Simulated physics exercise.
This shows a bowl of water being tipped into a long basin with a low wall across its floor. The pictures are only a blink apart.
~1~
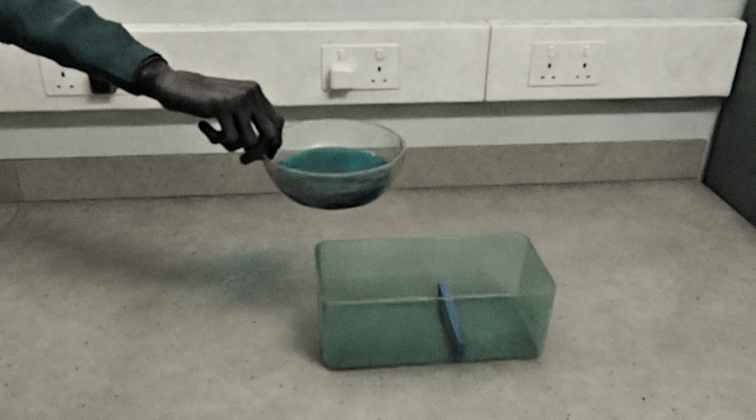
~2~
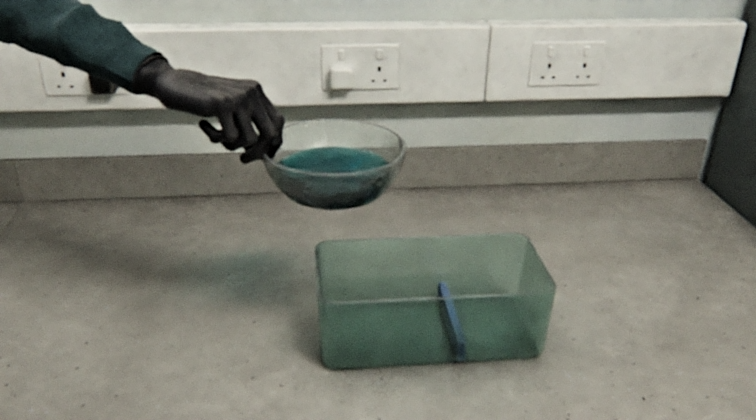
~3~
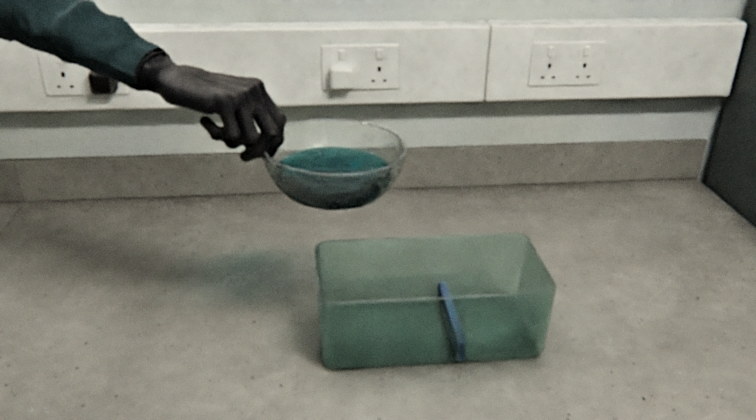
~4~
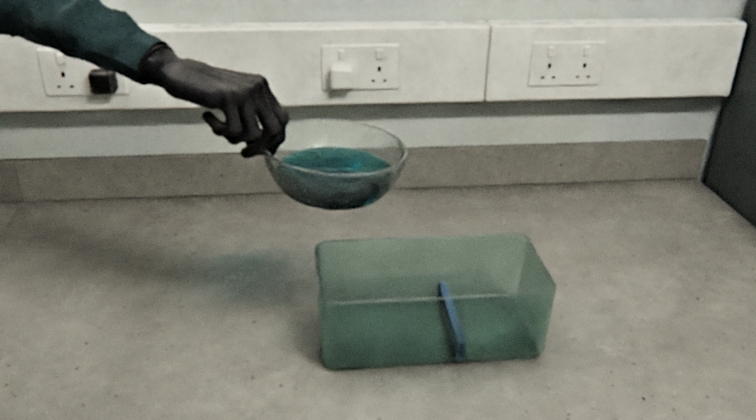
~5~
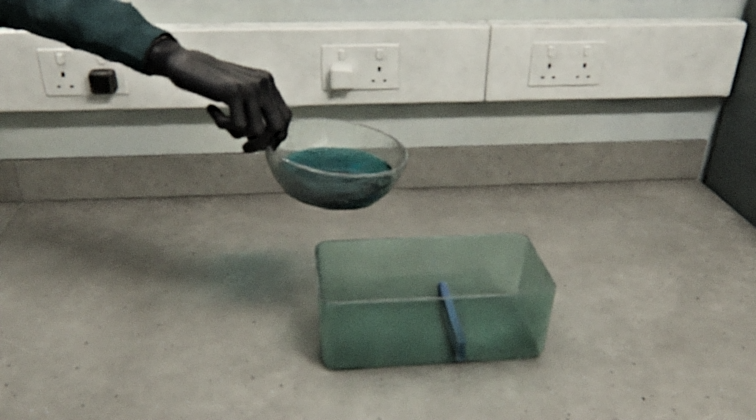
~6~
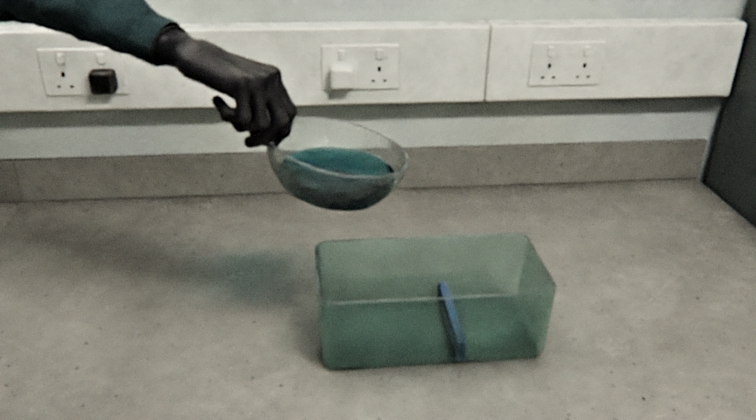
On a grey countertop below wall sockets, a hand holds a glass bowl of blue-green water above a long, clear basin with a blue strip, then slowly tilts the bowl slightly to the right.
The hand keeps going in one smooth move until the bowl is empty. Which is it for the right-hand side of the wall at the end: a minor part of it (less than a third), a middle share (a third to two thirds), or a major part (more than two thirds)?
Shy of a third.
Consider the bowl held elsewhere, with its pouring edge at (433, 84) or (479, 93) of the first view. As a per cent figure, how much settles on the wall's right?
The first start yields 55 per cent, the second 70 per cent.
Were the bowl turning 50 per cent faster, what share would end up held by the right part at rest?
About 15 in a hundred.
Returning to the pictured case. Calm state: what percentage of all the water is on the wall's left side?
Something like 90 per cent, roughly.
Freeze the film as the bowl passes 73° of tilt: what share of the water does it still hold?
Near 35 per cent.
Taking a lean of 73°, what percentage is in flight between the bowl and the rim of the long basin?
Some 50 per cent, I'd say.
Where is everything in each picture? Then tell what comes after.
In the first frame, tilt 0°; pouring edge (404, 144); surface from (272, 169) to (393, 165); the long basin's rim runs from (317, 272) to (541, 261); the wall's top is at (451, 311).
In the second frame, tilt 0°; pouring edge (404, 145); surface from (272, 169) to (393, 165).
In the third frame, tilt 2°; pouring edge (405, 147); surface from (273, 168) to (393, 166).
In the fourth frame, tilt 4°; pouring edge (406, 149); surface from (273, 167) to (394, 168).
In the fifth frame, tilt 8°; pouring edge (406, 153); surface from (275, 166) to (394, 168).
In the sixth frame, tilt 12°; pouring edge (407, 158); surface from (277, 166) to (396, 169).
A moment on, the bowl is tipped part way and 36 per cent is still to pour, 12 is left of the wall and 0 right of it.
Next, the bowl is tipped right over and 0 per cent is still to pour, 86 is left of the wall and 7 right of it.
Then the bowl is tipped right over and 0 per cent is still to pour, 88 is left of the wall and 10 right of it.
Later the bowl is tipped right over and 0 per cent is still to pour, 88 is left of the wall and 10 right of it.
Finally, 88 per cent lies left of the wall, 10 right of it and 2 outside.
